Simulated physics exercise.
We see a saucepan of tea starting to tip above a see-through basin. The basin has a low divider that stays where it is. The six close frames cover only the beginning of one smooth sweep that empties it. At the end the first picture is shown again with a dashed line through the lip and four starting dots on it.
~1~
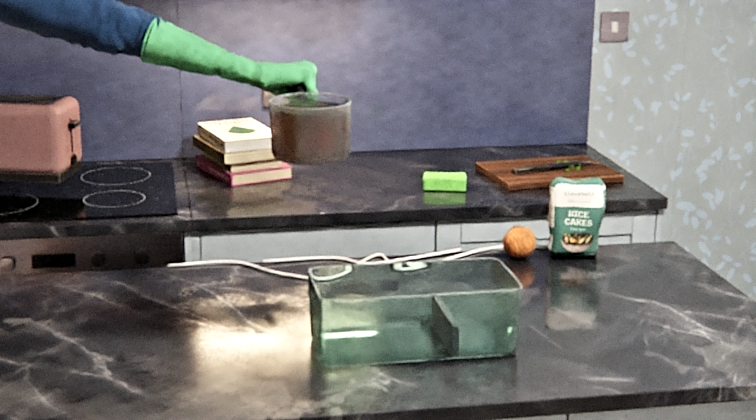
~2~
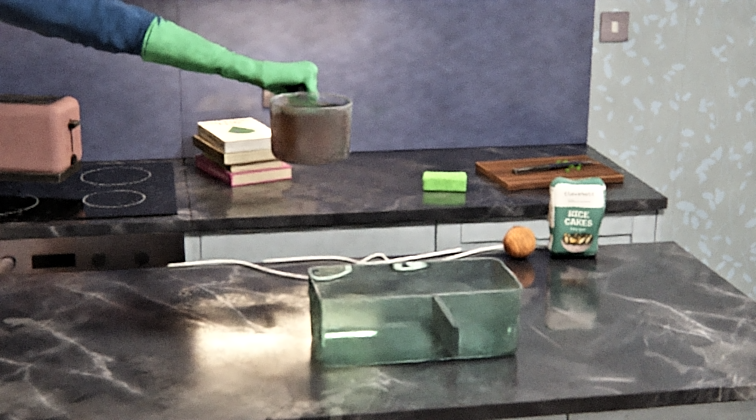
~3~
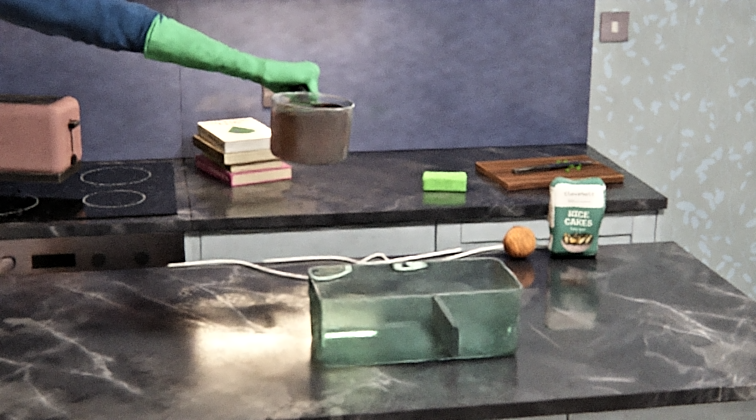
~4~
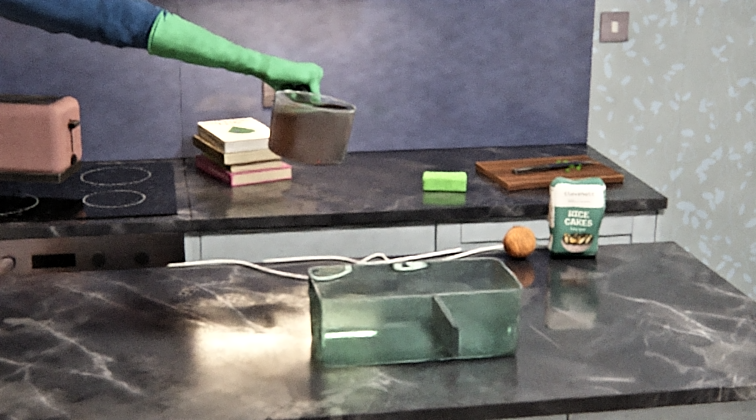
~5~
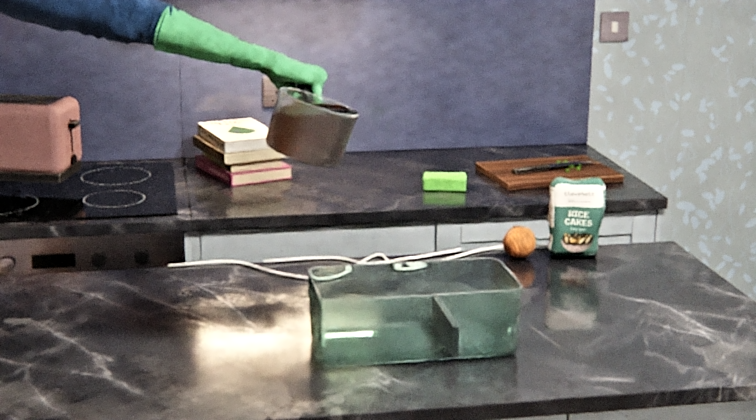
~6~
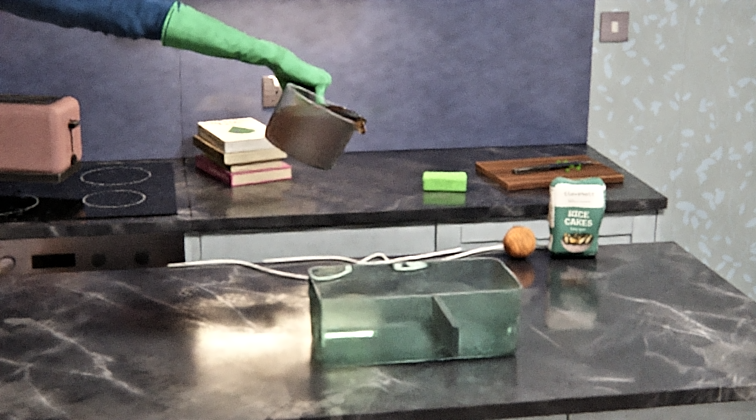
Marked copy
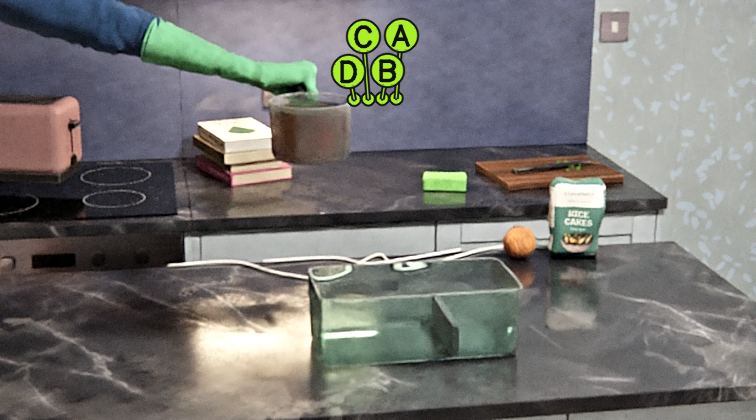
In a kitchen, a green-gloved hand held a saucepan of brown liquid above a clear, divided basin on the dark counter, then gradually tilted it to the right until some liquid slipped over the lip.
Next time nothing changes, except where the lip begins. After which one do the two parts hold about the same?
Best: B.
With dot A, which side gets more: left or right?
More ends on the right.
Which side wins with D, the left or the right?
The left side.
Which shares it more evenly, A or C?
Here it is dot A.
In lime, A at (396, 98); B at (382, 98); C at (368, 99); D at (354, 99).
If A is chosen, about 31 % ends left of the wall and 67 % right of it.
If B is chosen, about 48 % ends left of the wall and 50 % right of it.
If C is chosen, about 79 % ends left of the wall and 18 % right of it; 3 % is lost outside.
If D is chosen, about 94 % ends left of the wall and 3 % right of it; 3 % is lost outside.
